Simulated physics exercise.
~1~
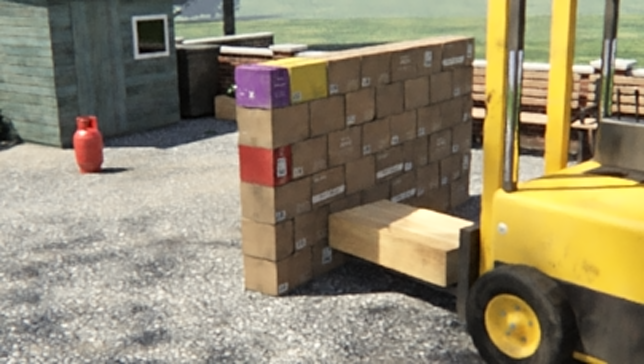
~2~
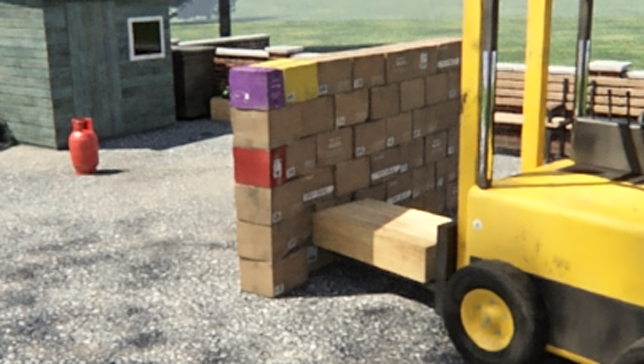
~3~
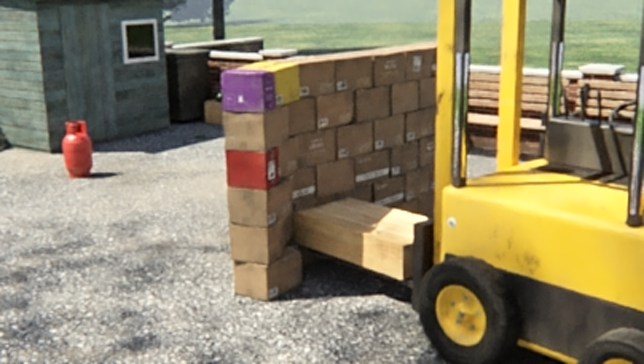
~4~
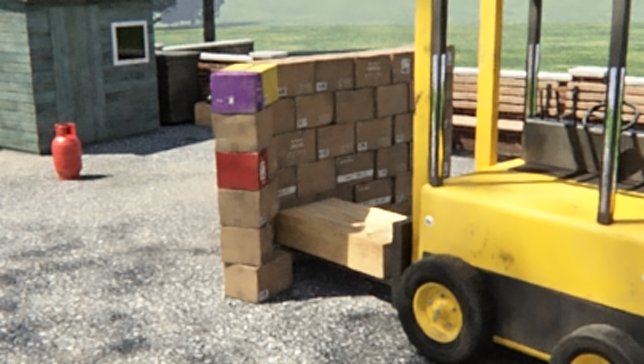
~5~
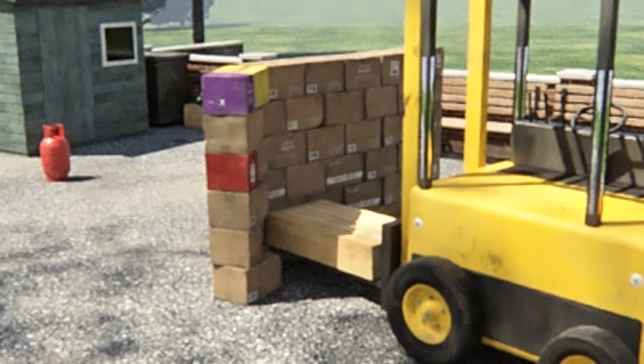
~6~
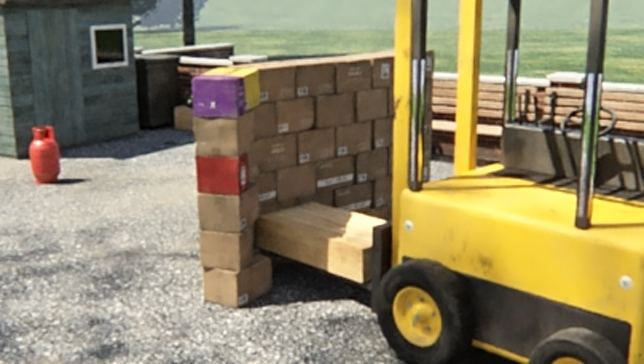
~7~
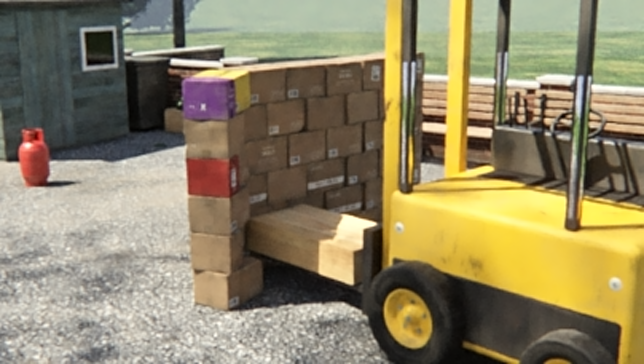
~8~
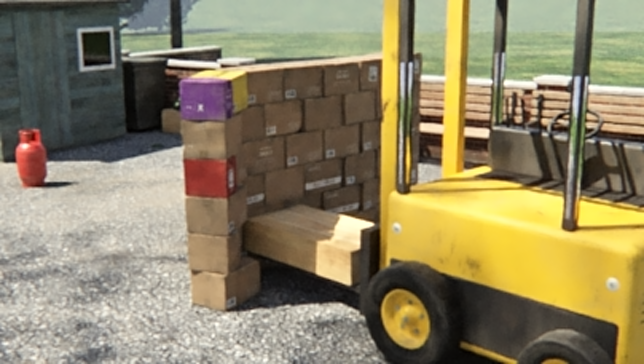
A yellow forklift pushes a case against a wall of stacked cartons, which stays standing.
